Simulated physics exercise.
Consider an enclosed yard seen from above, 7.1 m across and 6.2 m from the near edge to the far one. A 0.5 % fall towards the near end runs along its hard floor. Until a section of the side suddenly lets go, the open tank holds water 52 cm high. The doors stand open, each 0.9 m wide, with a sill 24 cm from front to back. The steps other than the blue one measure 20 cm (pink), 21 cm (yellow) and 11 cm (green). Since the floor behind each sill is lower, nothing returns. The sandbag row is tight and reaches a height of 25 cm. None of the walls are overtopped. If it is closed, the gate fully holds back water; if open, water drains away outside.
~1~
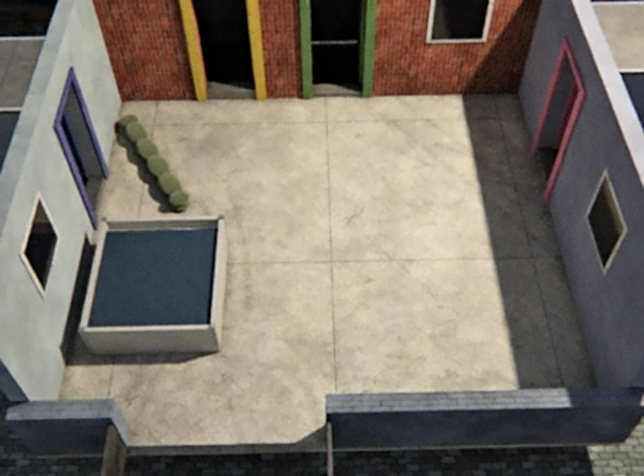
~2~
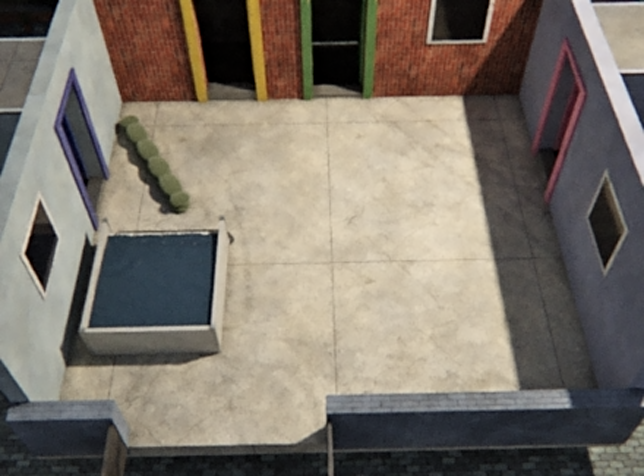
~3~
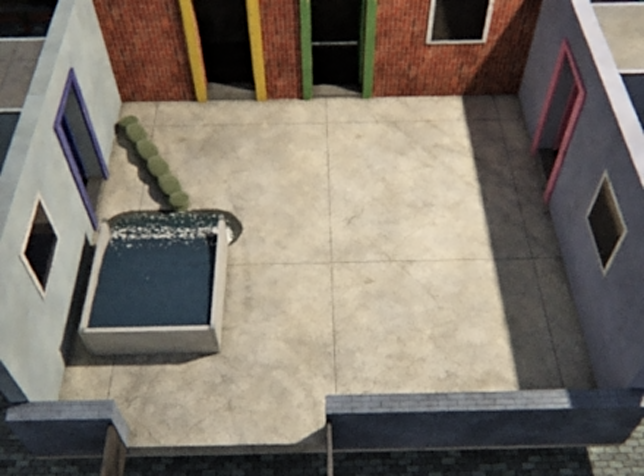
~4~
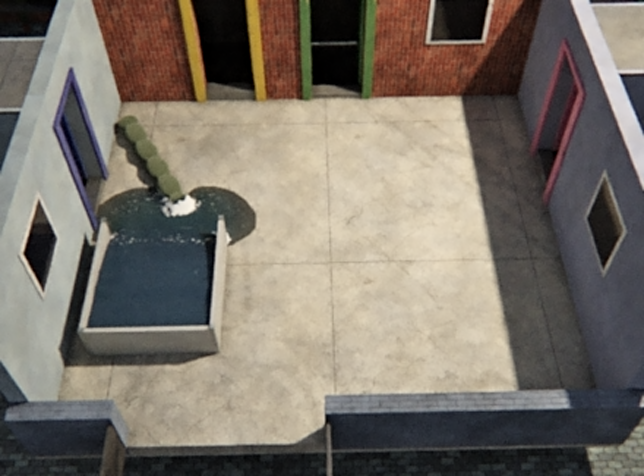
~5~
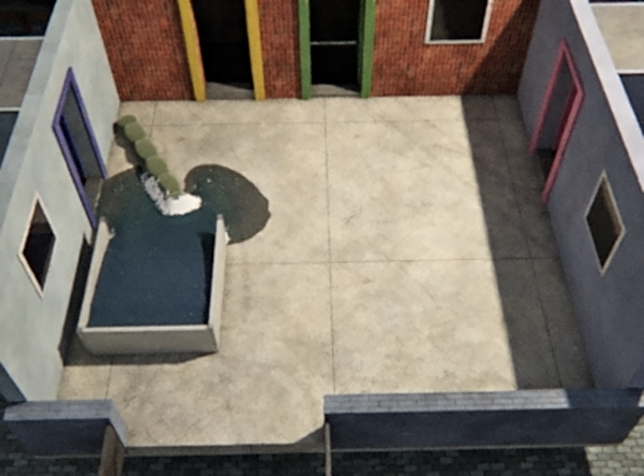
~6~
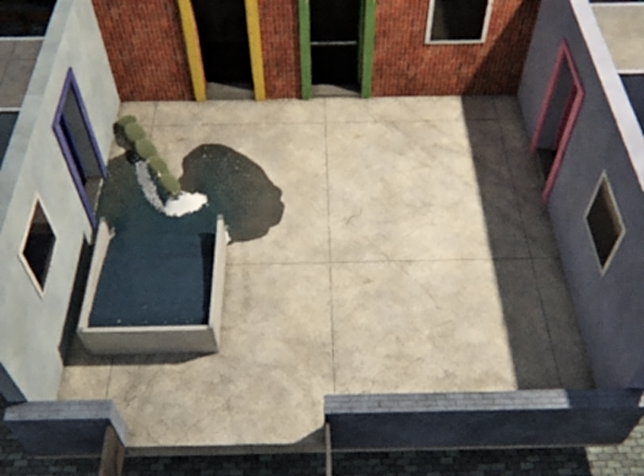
Walled yard with a square tank opening on its far side, water pouring out, foaming around bushes and spreading to the blue door.
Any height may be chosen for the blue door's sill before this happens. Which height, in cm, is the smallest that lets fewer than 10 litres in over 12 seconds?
The smallest is roughly 25 cm.
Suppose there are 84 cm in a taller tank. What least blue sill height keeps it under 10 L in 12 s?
You'd need a step of close to 35 cm.
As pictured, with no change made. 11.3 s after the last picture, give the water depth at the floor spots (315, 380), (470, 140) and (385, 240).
Around 3 cm, 3 cm and 2 cm.
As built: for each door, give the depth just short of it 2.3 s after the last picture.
Pink door 0 cm, blue door 24 cm, yellow door 13 cm, green door 10 cm.
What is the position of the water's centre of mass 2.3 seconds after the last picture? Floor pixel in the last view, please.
Approximately (199, 190).
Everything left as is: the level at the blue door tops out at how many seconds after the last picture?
Peak: Close to 1.8 s.
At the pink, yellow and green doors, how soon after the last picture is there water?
The pink door at 4.0 seconds, the yellow door at 0.4 seconds, the green door at 1.3 seconds.
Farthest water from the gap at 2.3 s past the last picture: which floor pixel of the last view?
(474, 98).
Then, 0.7 s after the last picture water covers 20 % of the floor, deepest (35 cm) near (105, 179); 18 cm at the blue door, 0 litres in over its 11 cm sill.
Then, 2.3 s after the last picture water covers 40 % of the floor, deepest (28 cm) near (123, 140); 24 cm at the blue door, 84 litres in over its 11 cm sill.
Then, 11.3 s after the last picture water covers 80 % of the floor, deepest (8 cm) near (101, 196); 7 cm at the blue door, 139 litres in over its 11 cm sill.
At the blue door as built, the water peaked near 24 cm, 1.9 s after the last picture.
With a sill of 20.5 cm, 32 litres would have come in within the 12 s; with 27.5 cm, 5 litres. So under 10 litres takes about 25 cm.
